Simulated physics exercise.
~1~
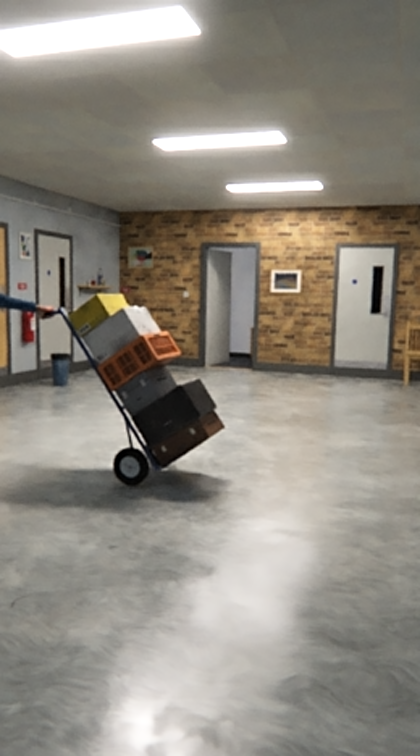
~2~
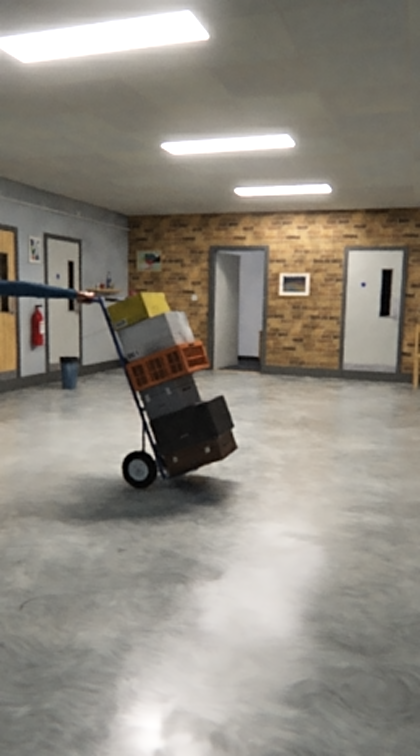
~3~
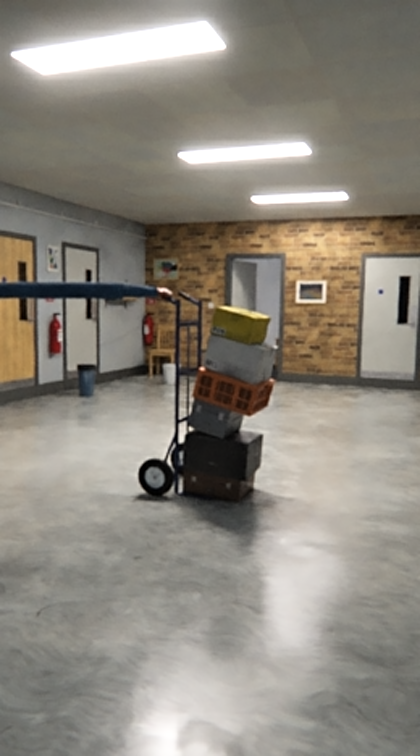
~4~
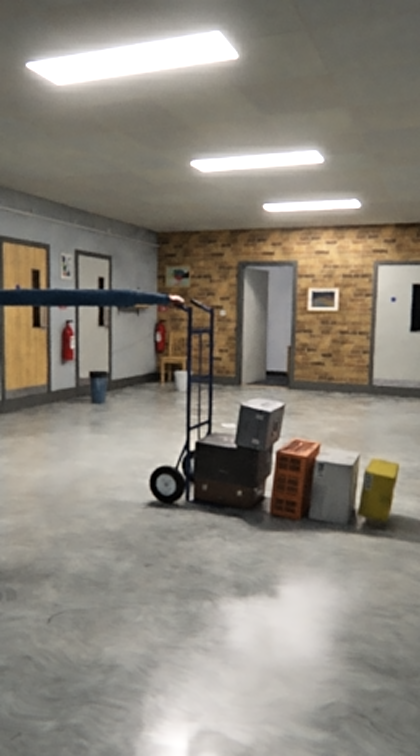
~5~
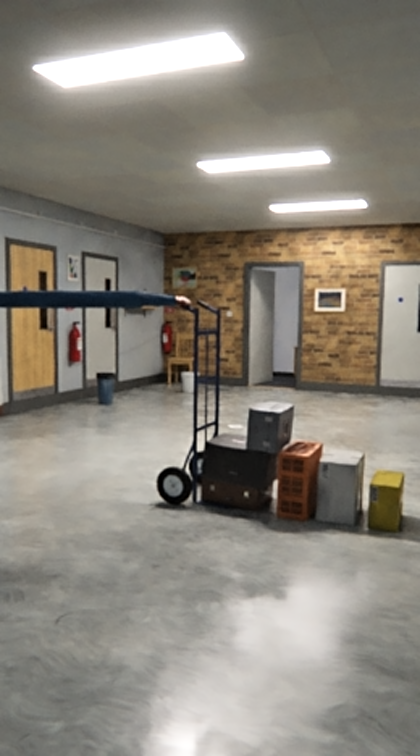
In a brick-walled hall, an arm tips a loaded barrow upright and four items topple.
